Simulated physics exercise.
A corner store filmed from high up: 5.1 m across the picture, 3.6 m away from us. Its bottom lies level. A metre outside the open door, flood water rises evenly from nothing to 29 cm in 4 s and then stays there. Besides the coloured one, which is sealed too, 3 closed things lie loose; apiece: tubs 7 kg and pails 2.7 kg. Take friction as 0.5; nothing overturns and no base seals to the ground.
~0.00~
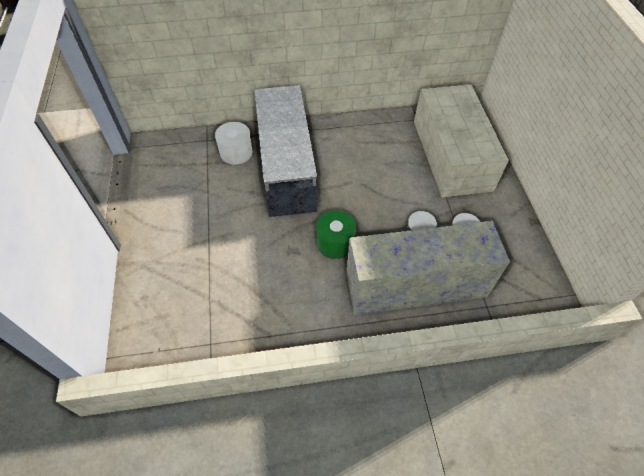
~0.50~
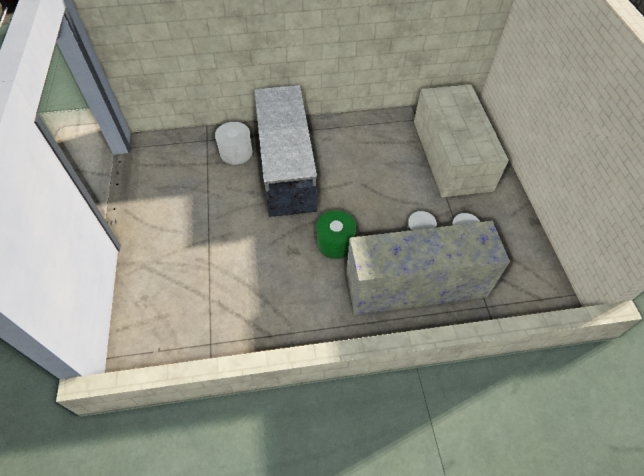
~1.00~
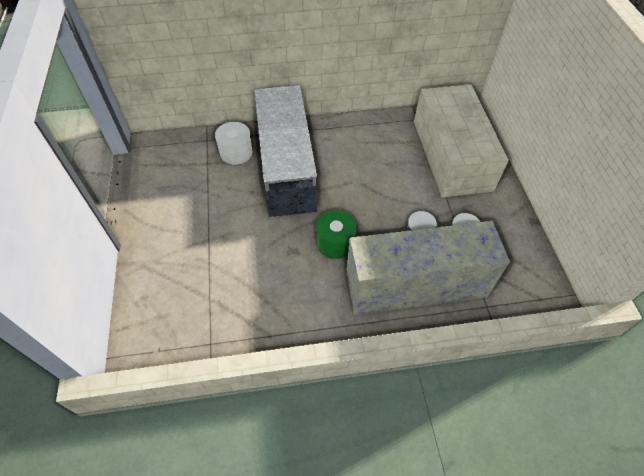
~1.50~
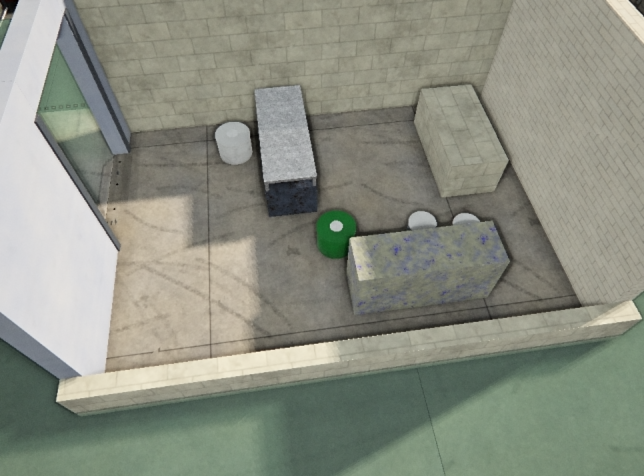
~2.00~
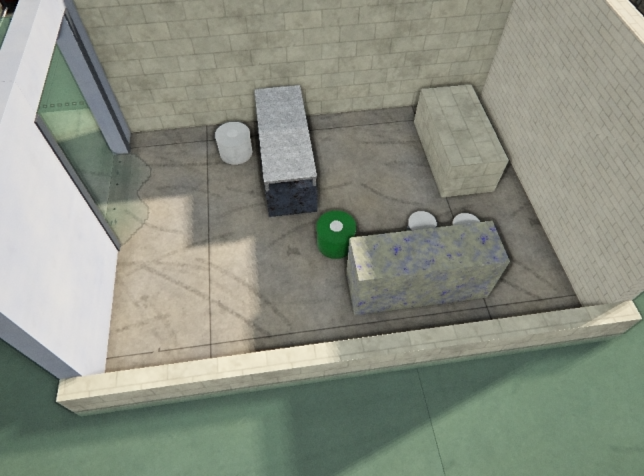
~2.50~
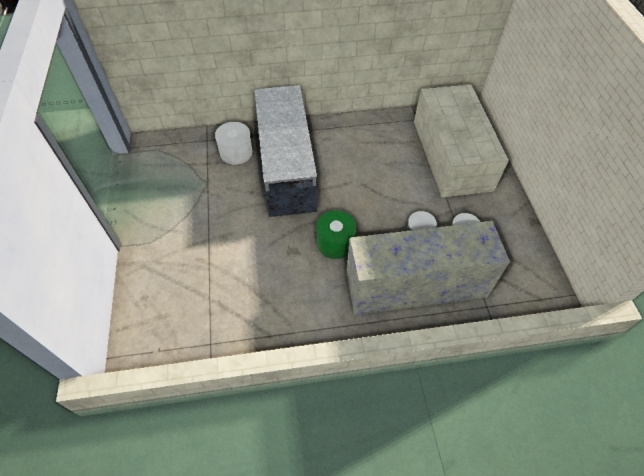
Corner store seen from above, greenish water covering the ground outside, then spreading in through the open doorway at left while the green tub and blocks stay still.
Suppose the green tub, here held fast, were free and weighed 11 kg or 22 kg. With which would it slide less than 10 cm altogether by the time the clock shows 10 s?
I expect that neither load is enough.
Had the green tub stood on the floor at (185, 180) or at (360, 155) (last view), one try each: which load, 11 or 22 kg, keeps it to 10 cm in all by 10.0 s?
In turn: Neither is enough; the smaller is enough.
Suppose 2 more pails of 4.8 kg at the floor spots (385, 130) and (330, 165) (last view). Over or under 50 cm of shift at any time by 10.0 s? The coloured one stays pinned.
In turn: Short of it, less.
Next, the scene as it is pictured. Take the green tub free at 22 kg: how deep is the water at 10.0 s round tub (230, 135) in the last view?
About 21 cm.
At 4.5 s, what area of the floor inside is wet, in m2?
Roughly 6.5 m2.
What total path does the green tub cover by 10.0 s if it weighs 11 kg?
About 100 cm.
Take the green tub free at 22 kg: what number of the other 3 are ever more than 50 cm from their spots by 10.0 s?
1 of them.
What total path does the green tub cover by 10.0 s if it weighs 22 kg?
Some 30 cm in all.
After 3.5 s the green tub would be 0 cm from its start with 11 kg and 0 cm from its start with 22 kg; 0 cm of water round it then.
After 4.5 s the green tub would be 0 cm from its start with 11 kg and 0 cm from its start with 22 kg; 3 cm of water round it then.
After 7.0 s the green tub would be 28 cm from its start with 11 kg and 0 cm from its start with 22 kg; 5 cm of water round it then.
After 10.0 s the green tub would be 78 cm from its start with 11 kg and 32 cm from its start with 22 kg; 9 cm of water round it then.
